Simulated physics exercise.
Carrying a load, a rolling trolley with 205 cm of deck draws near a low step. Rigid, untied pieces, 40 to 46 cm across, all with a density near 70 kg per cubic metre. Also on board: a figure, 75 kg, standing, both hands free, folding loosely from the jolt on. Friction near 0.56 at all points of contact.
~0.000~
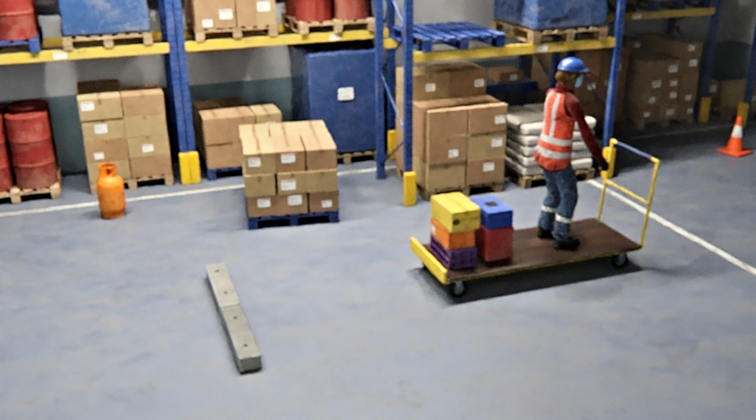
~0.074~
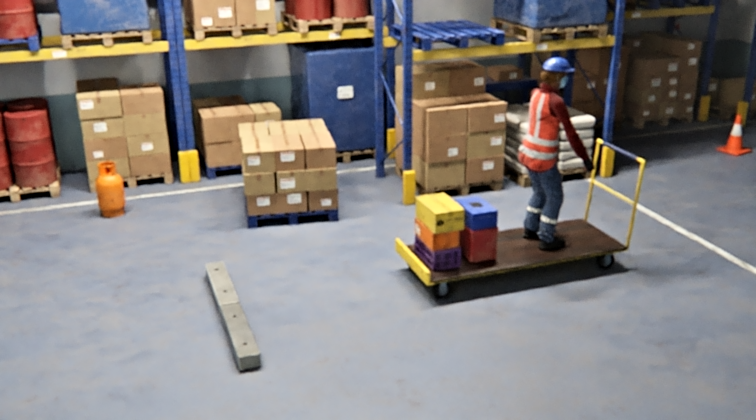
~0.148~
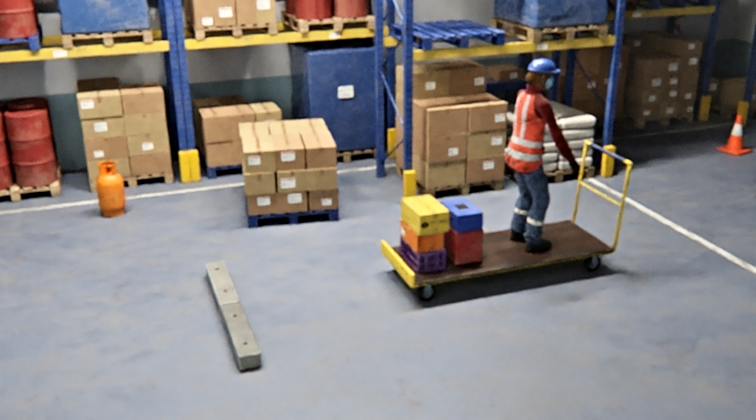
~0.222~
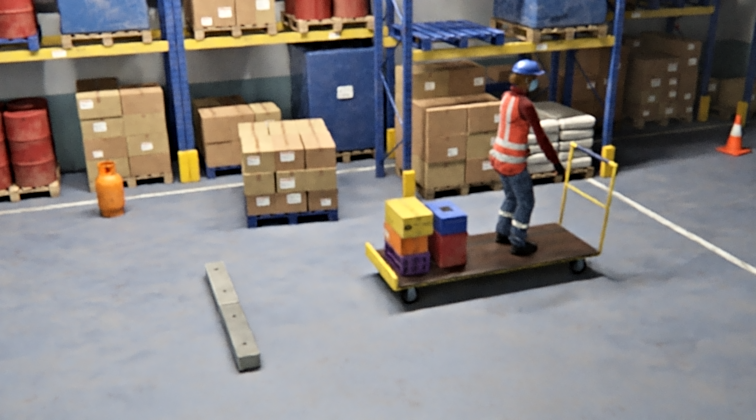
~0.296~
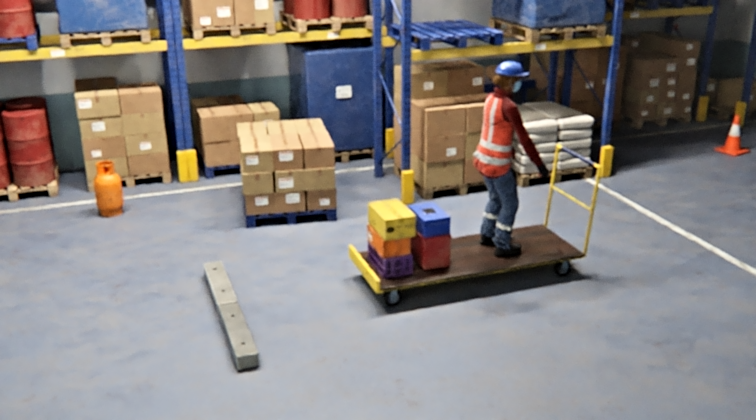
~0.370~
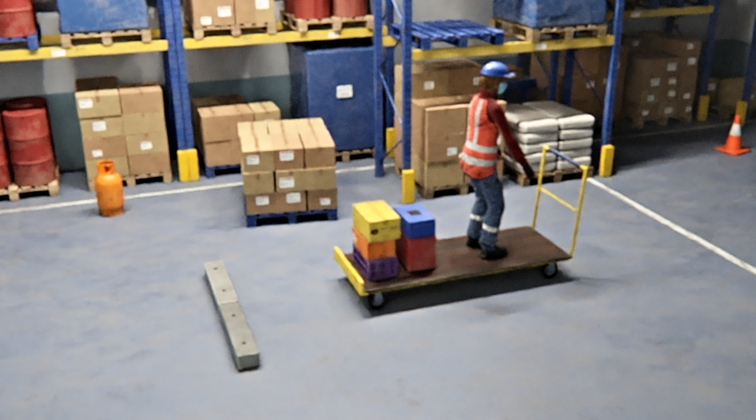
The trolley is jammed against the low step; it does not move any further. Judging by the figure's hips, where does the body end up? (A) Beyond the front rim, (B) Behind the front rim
B, behind the front rim.
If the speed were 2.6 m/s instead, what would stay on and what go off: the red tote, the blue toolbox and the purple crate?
I'd expect red to stay in place, blue to come away and purple to stay in place.
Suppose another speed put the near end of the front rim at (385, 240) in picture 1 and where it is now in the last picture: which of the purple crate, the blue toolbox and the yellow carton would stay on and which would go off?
Then purple on, blue on, yellow off.
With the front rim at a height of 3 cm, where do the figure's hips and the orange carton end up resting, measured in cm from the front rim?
With that rim, the hips stay 20 cm behind and orange finishes 60 cm past.
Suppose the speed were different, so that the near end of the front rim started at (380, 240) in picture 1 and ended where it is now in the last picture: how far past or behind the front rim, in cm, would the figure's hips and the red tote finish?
Then hips 80 behind, red 40 behind.
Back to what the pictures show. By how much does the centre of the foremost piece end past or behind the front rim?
Past the rim by around 90 cm.
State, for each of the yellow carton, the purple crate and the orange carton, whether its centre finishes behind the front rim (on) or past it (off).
Yellow: No longer aboard; purple: Still aboard; orange: No longer aboard.
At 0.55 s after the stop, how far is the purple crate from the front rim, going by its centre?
Roughly 15 cm behind it.
The wheels strike at 0.89 s.
After 1.14 s the figure's hips are 72 cm behind the rim, near (306, 210) in the last picture's view.
After 1.44 s the figure's hips are 41 cm behind the rim, near (271, 237) in the last picture's view.
After 1.89 s the figure's hips are 41 cm behind the rim, near (271, 237) in the last picture's view.
When all is still (4.9 s), past the rim, orange carton and yellow carton; behind it, red tote, purple crate, blue toolbox and the figure's hips.
